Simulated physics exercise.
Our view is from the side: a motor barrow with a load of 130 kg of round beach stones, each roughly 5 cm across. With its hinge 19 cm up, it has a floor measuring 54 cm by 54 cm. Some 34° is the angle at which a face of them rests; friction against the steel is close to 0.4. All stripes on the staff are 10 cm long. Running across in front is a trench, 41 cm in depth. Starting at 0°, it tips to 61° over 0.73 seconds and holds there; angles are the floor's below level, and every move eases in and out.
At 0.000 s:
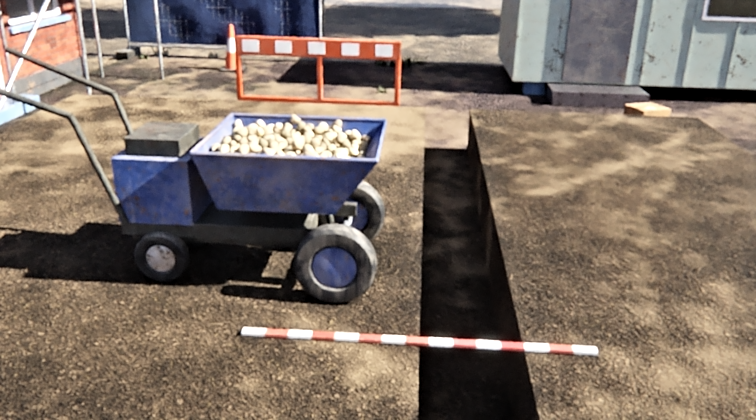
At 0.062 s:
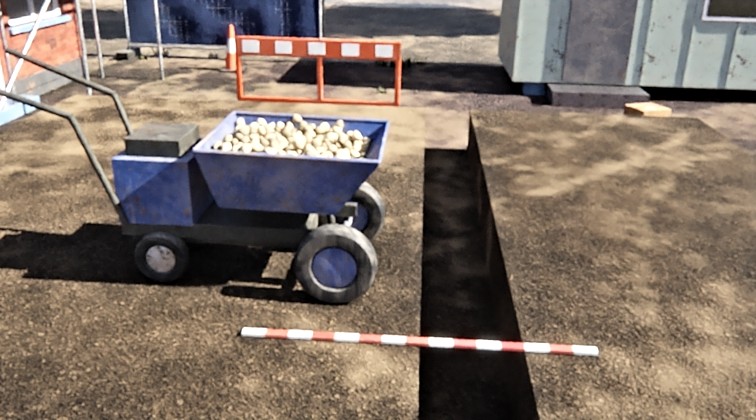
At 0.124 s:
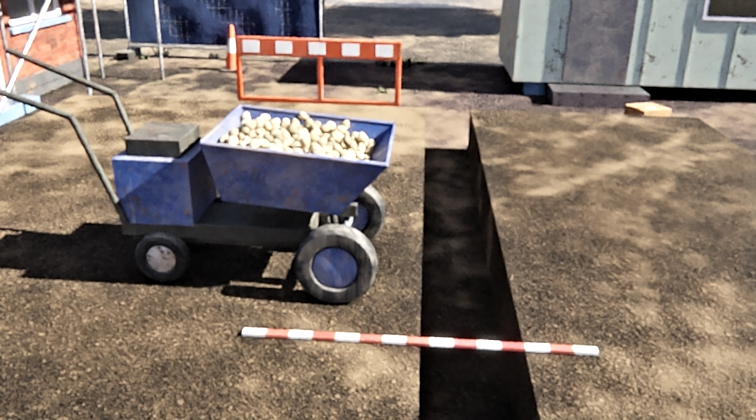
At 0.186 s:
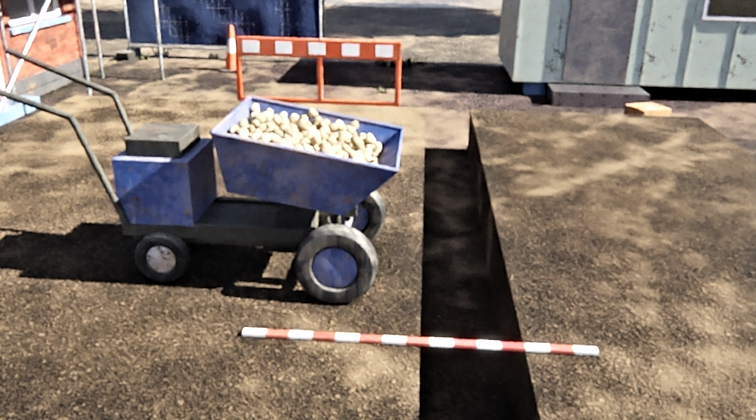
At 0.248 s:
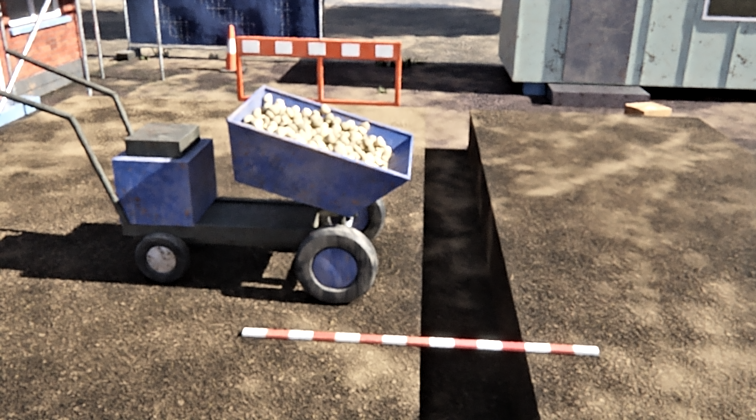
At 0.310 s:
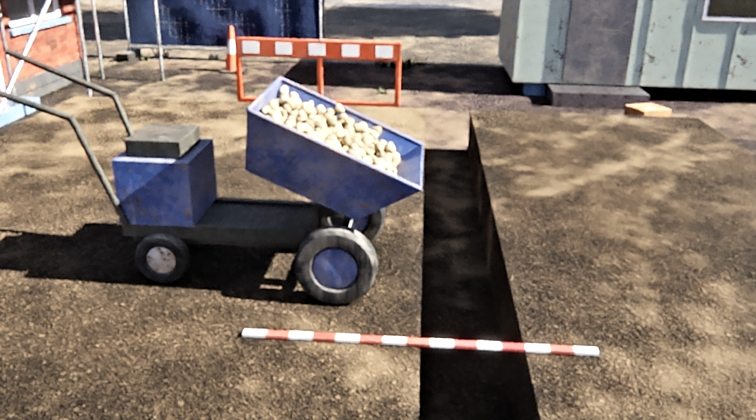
A small blue motor barrow stood beside a trench with its skip full of pale round stones, then the skip rose at the left and tilted steadily down to the right, carrying the stones with it.
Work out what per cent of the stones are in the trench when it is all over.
It comes to roughly 57 per cent.
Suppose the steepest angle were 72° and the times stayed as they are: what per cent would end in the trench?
The trench would hold about 70% of it.
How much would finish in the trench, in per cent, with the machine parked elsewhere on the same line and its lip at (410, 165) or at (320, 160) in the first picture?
Close to 30 percent in the first case, 80 percent in the second.
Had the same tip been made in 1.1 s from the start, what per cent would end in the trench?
Something close to 65 per cent.
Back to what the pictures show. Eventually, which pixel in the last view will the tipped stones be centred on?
(486, 333).
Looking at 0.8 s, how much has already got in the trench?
Approx. 20 % of the load.
After 0.6 s the floor is at 52°; 100 % in the skip; the foremost stones are at (434, 205).
After 0.8 s the floor is at 61°; 81 % in the skip, 19 % in the trench; the foremost stones are at (515, 263).
After 1.2 s the floor is at 61°; 40 % in the skip, 32 % in the trench, 29 % past the trench; the foremost stones are at (636, 286).
After 3.1 s the floor is at 61°; 14 % in the skip, 57 % in the trench, 29 % past the trench; the foremost stones are past the picture's edge.
